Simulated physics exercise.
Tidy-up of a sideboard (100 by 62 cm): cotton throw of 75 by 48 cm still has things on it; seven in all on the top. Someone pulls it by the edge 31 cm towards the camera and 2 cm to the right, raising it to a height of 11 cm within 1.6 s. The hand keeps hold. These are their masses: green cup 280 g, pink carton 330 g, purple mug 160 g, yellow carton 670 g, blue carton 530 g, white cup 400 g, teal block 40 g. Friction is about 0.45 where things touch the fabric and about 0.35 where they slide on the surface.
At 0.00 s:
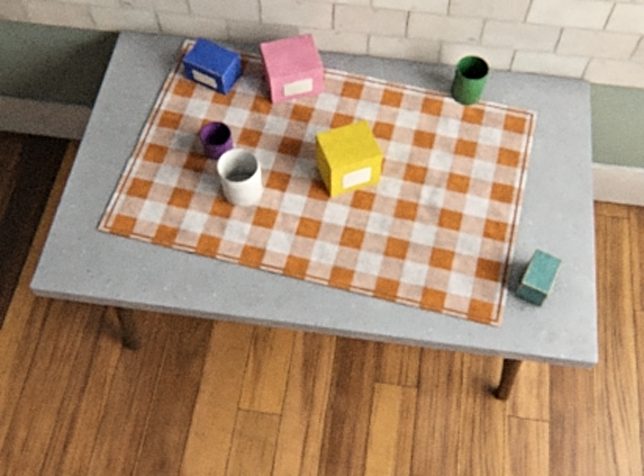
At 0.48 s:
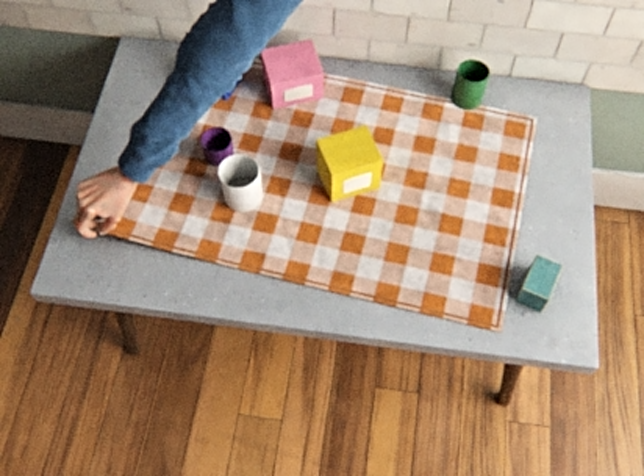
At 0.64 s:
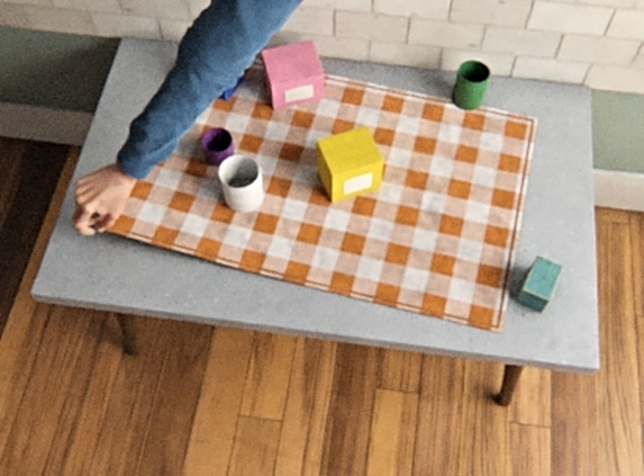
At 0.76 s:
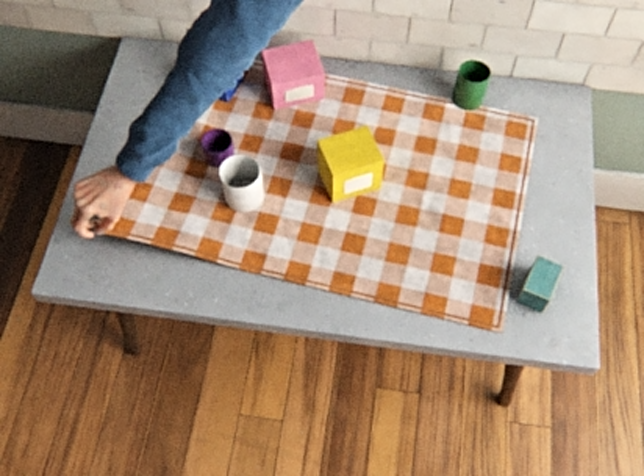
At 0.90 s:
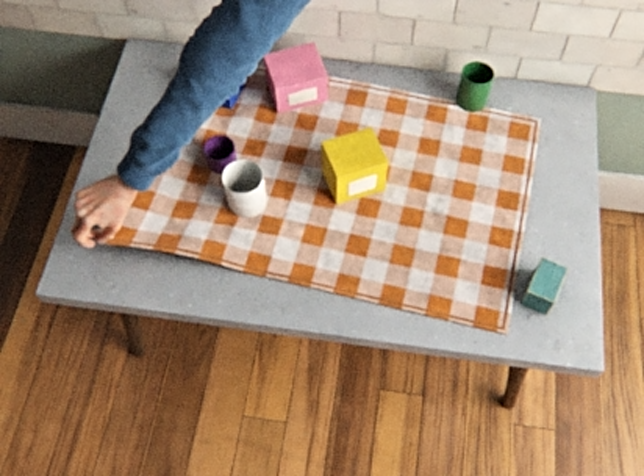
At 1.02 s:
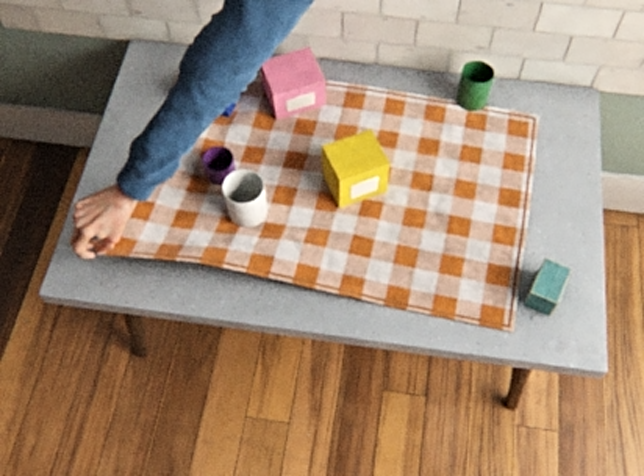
A blue-sleeved arm reaching over a grey table, gripping the near-left corner of a checked cloth and lifting it slightly.
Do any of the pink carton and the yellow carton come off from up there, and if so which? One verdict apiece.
Result: The pink carton winds up on; the yellow carton winds up on.
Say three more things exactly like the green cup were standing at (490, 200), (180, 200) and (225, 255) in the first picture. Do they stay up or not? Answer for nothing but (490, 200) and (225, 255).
Going through them in turn, one survives up there and then one leaves the top.
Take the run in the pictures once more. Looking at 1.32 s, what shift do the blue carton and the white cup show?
The blue carton is about 15 cm off and the white cup about 10 cm.
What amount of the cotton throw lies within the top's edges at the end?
Roughly 75% of it.
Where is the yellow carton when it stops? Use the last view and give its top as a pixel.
In the last view, the top sits at about (282, 231).
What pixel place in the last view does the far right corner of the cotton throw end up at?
It settles at roughly (435, 128).
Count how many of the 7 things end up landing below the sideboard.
Counted result: 0.
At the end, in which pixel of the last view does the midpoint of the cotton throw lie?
The midpoint is close to pixel (264, 256).
By 1.3 s, 100 % of the cotton throw is still over the top; pink carton 10 cm off its start, yellow carton 5 cm off its start, blue carton 13 cm off its start.
By 1.6 s, 90 % of the cotton throw is still over the top; pink carton 19 cm off its start, yellow carton 11 cm off its start, blue carton 24 cm off its start.
By 1.9 s, 80 % of the cotton throw is still over the top; pink carton 27 cm off its start at (201, 146), yellow carton 18 cm off its start at (293, 216), blue carton 32 cm off its start at (115, 177).
By 2.2 s, 75 % of the cotton throw is still over the top; pink carton 30 cm off its start, yellow carton 21 cm off its start, blue carton 36 cm off its start.
By 3.8 s, 75 % of the cotton throw is still over the top; pink carton 30 cm off its start at (191, 160), yellow carton 21 cm off its start at (282, 231), blue carton 36 cm off its start at (104, 191), purple mug 33 cm off its start at (137, 283).
